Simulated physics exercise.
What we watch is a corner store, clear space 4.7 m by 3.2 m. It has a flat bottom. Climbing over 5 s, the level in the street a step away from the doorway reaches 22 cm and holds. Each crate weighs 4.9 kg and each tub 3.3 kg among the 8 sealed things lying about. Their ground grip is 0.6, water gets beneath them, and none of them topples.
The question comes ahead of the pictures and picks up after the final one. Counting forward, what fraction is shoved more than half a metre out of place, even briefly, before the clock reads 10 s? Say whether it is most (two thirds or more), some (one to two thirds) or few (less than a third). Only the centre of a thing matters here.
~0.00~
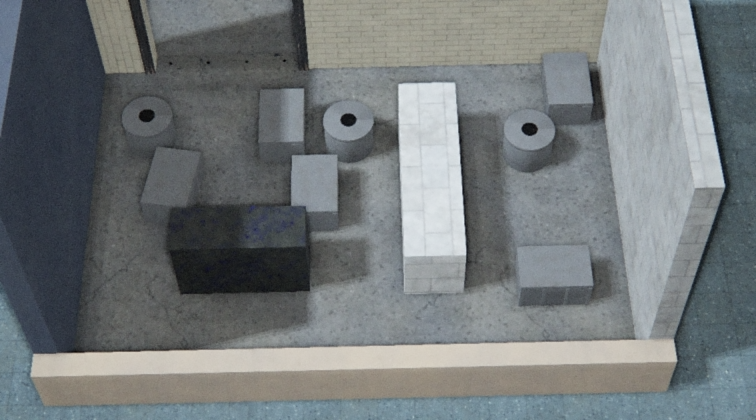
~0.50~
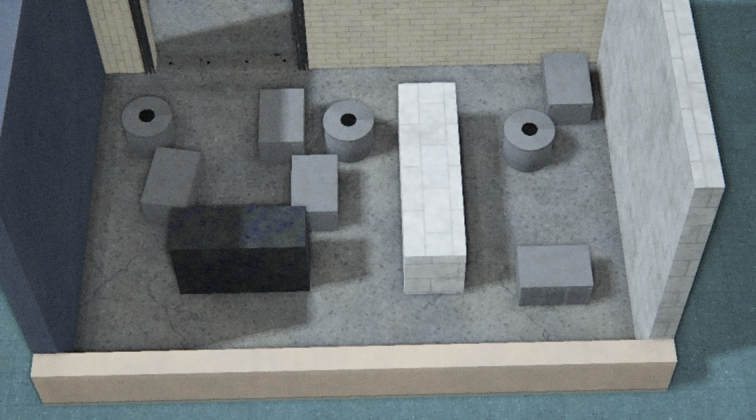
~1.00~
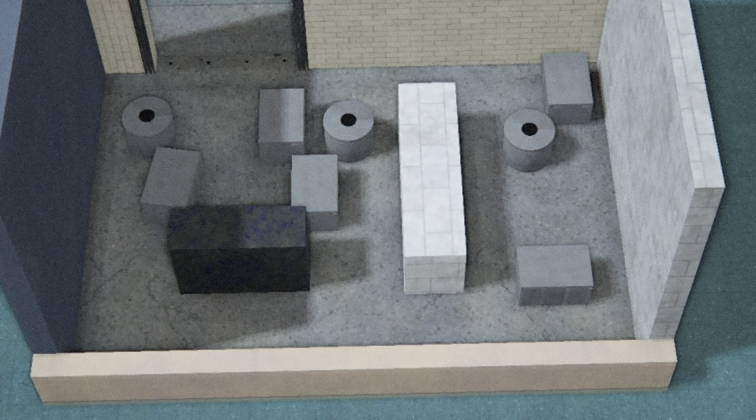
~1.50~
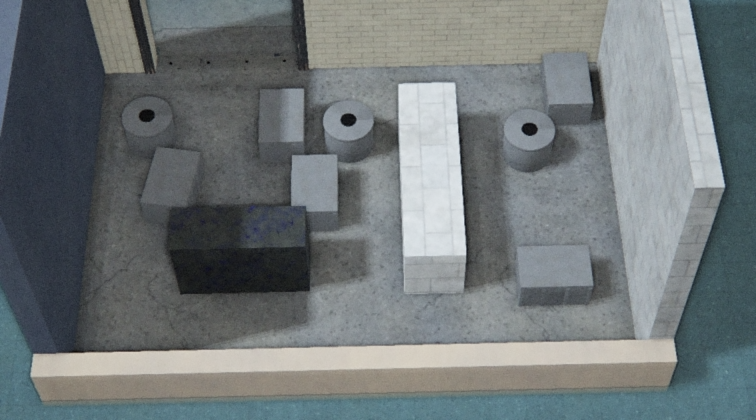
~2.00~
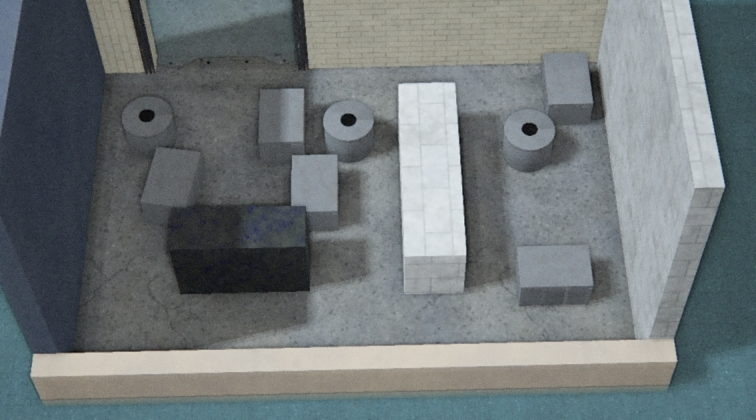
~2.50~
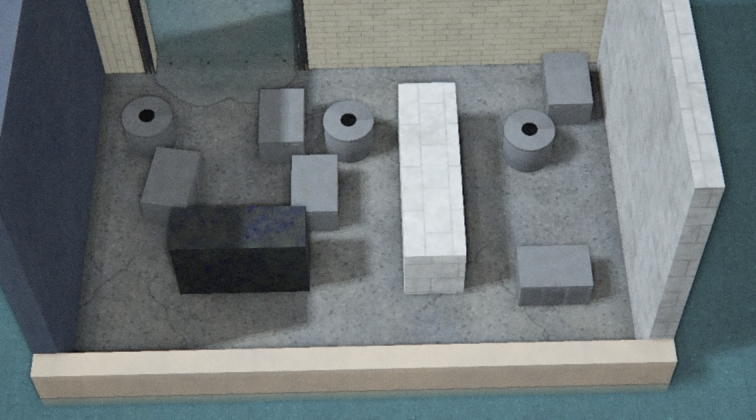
Some.
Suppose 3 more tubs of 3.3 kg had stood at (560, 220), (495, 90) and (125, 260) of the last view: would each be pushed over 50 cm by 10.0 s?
In that order: Short of it, under, over.
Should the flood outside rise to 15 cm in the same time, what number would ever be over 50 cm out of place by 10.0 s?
The answer would then be 5.
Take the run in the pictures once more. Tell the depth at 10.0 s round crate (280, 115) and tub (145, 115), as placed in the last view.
Around 15 cm and 13 cm.
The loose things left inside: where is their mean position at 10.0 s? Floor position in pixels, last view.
Around (439, 211).
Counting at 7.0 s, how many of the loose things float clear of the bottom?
It comes to 5 of them.
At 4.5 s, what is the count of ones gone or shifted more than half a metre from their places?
Result: 0.
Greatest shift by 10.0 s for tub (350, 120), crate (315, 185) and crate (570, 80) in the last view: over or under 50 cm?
First farther, then farther, then not as far.
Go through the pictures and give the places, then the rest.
The first frame shows a crate at (281, 115), on the bottom; a crate at (555, 266) rests on the ground; 0.0 m2 under water; 0 of 8 have shifted.
The second frame shows a crate at (281, 115), on the bottom; a crate at (555, 266), on the bottom; water covers 0.0 m2; 0 of 8 have shifted.
The third frame shows a crate at (281, 115) rests on the ground; a crate at (555, 266) rests on the ground; 0.0 m2 under water; 0 of 8 have shifted.
The fourth frame shows a crate at (281, 115) rests on the ground; a crate at (555, 266), on the bottom; 0.0 m2 under water; 0 of 8 have shifted.
The fifth frame shows a crate at (281, 115) rests on the ground; a crate at (555, 266), on the bottom; water covers 0.0 m2; 0 of 8 have shifted.
The sixth frame shows a crate at (281, 115) rests on the ground; a crate at (555, 266), on the bottom; 0.4 m2 under water; 0 of 8 have shifted.
After 3.5 s 0 of 8 are over 50 cm from their spots; 0 afloat.
After 4.5 s 0 of 8 are over 50 cm from their spots; 2 afloat.
After 7.0 s 4 of 8 are over 50 cm from their spots; 5 afloat.
After 10.0 s 5 of 8 are over 50 cm from their spots, and 5 have been at some point; 5 afloat.
